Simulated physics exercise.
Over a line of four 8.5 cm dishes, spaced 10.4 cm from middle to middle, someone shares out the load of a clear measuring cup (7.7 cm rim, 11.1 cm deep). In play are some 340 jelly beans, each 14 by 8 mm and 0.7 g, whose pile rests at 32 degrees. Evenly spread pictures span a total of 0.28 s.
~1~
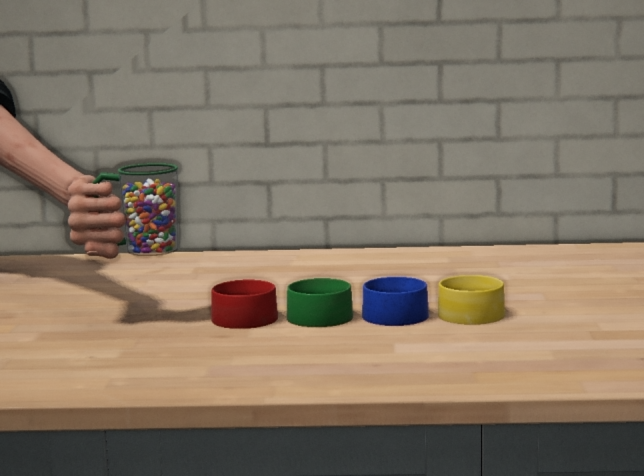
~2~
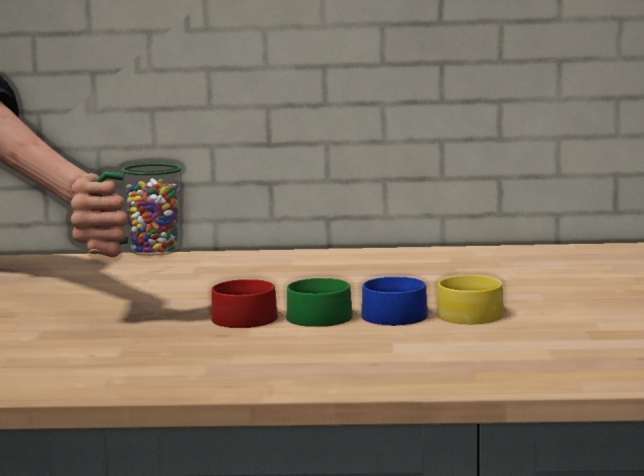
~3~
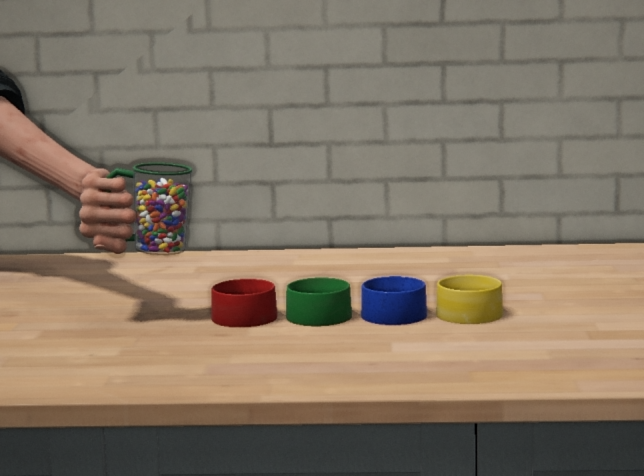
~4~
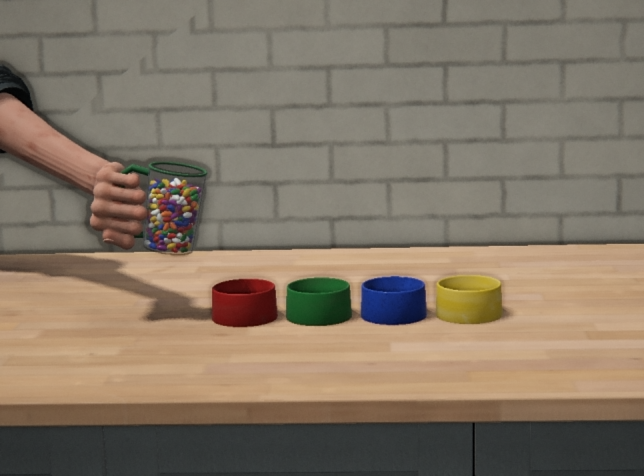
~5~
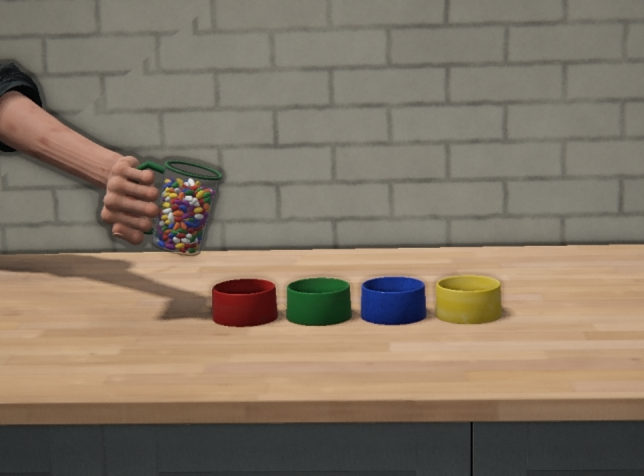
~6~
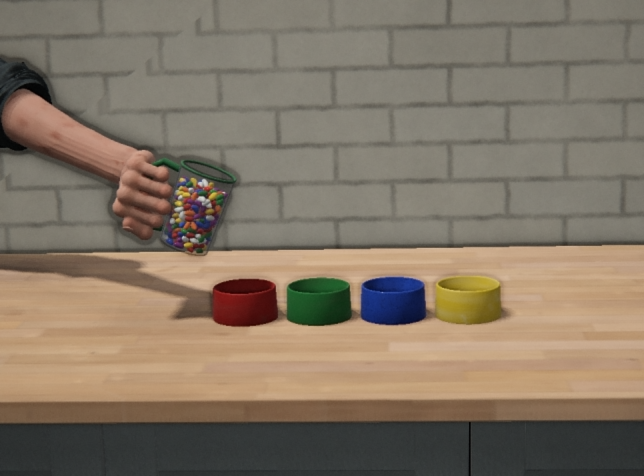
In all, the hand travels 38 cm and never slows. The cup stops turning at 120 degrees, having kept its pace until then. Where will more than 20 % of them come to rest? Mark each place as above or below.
Marks: Red dish below, blue dish below, green dish below, yellow dish above, counter above.
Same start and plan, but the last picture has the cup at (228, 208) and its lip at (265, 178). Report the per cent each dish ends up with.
Red 0; blue 0; green 0; yellow 80.
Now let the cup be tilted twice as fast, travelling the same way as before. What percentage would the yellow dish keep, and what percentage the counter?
In that case you'd see yellow at 0 and the counter at 30.
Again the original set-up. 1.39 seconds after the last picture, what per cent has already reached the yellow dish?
Close to 65 percent of the load.
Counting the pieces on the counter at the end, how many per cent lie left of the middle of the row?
That works out to close to 0 per cent.
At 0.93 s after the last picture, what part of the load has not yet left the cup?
That would be some 85 per cent.
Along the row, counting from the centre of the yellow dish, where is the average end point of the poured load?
Around 3 cm away, toward the right-hand end.
Then, 0.56 s after the last picture, tilt 74 degrees; cup holds 100 %.
Then, 0.93 s after the last picture, tilt 110 degrees; cup holds 85 %, blue 5 %.
Then, 1.39 s after the last picture, tilt 120 degrees; cup holds 0 %, blue 5 %, yellow 65 %.
In the end, red 0 %, blue 5 %, green 0 %, yellow 60 %, counter 40 %.
